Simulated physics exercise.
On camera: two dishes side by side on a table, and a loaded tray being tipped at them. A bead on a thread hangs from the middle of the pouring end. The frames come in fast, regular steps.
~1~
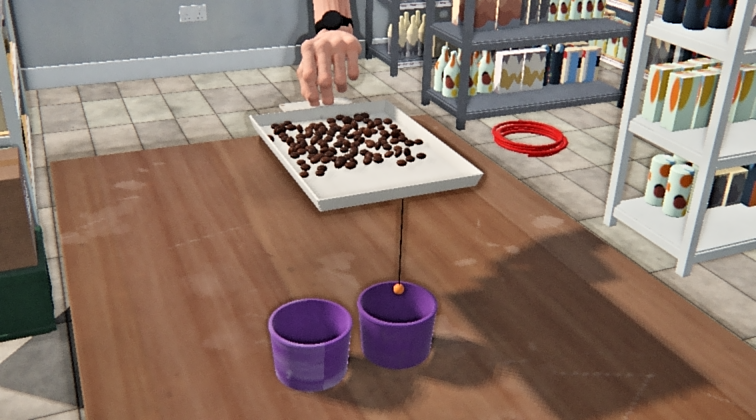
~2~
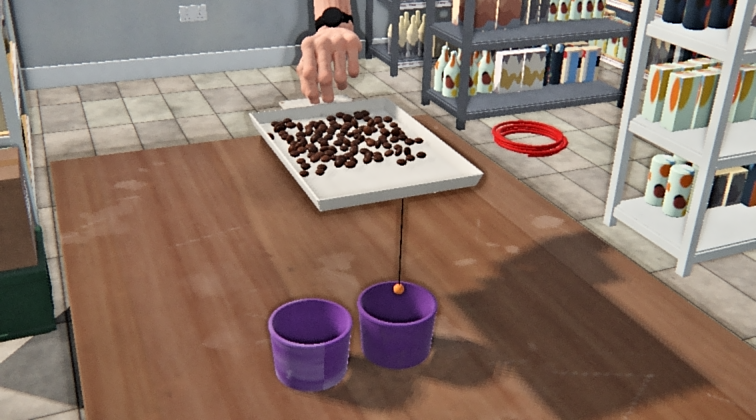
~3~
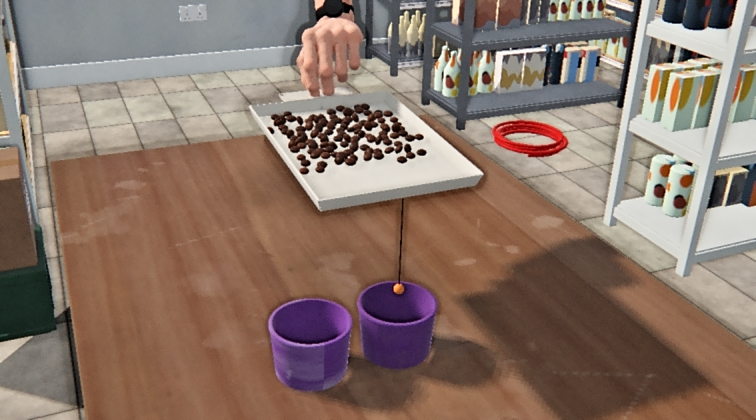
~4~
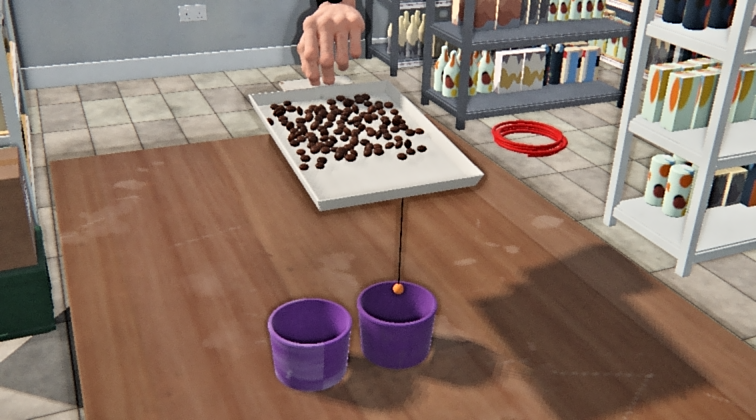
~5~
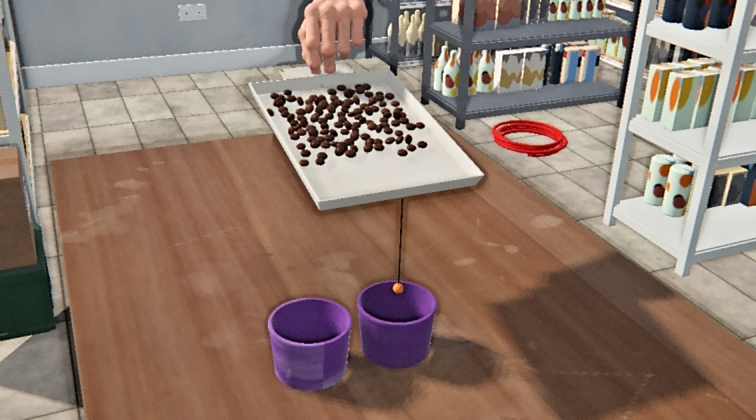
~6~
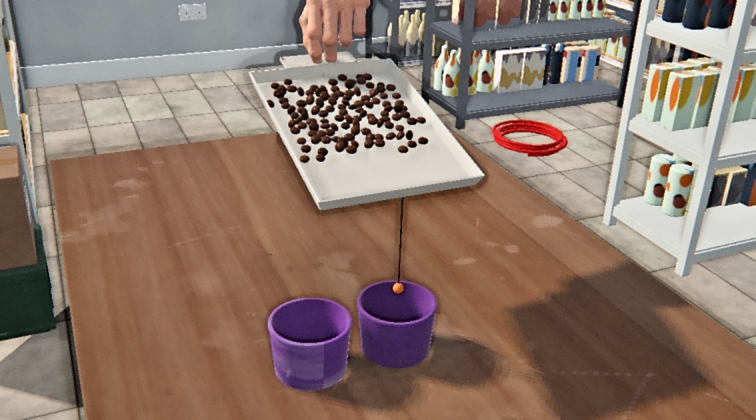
A hand raises the back of a white tray of dark drops above two purple dishes.
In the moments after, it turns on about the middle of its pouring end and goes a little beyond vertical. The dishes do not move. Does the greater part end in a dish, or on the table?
In the dishes lies less than half of it.
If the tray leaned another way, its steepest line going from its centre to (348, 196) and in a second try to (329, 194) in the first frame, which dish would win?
At the first place left, at the second the left one.
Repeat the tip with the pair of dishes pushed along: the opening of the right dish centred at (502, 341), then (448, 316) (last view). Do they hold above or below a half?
One: The smaller part. Two: Most of it.
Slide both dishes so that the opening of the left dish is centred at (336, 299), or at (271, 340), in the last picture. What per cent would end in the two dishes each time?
About 0 and 30 per cent.
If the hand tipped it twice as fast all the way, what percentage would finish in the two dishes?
Roughly 0 in a hundred.
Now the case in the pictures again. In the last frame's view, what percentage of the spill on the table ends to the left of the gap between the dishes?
Some 10 per cent.
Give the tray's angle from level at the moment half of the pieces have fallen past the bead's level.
Around 70° of tilt.
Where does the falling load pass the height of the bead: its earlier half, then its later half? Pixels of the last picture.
Early half (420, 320), late half (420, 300).
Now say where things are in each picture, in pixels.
Corners of the pouring end at (321, 197) and (477, 172), level; middle of the load at (342, 141), flat chocolate drops; left dish at (324, 364); right dish at (413, 342); bead on its thread at (399, 289), in the first picture.
Corners of the pouring end at (321, 197) and (477, 172), level; middle of the load at (342, 139), in the second picture.
Corners of the pouring end at (321, 197) and (477, 172), tipped barely, level across its low end; middle of the load at (342, 134), in the third picture.
Corners of the pouring end at (321, 198) and (477, 173), tipped a little, level across its low end; middle of the load at (342, 127), in the fourth picture.
Corners of the pouring end at (321, 198) and (478, 173), tipped a little, level across its low end; middle of the load at (343, 120), in the fifth picture.
Corners of the pouring end at (322, 198) and (478, 173), tipped a little, level across its low end; middle of the load at (343, 112); left dish at (324, 363); right dish at (412, 341), in the sixth picture.
Soon, tray tipped steeply; most on the tray; about a quarter in the air.
A while on, tray tipped right over; about a third on the tray; a stray few in the left dish; a stray few in the right dish; about half outside both; a small part in the air.
Towards the end, tray tipped past a quarter turn; a stray few in the left dish; a small part in the right dish; most outside both.
Finally, tray tipped past a quarter turn; a stray few in the left dish; a small part in the right dish; most outside both.
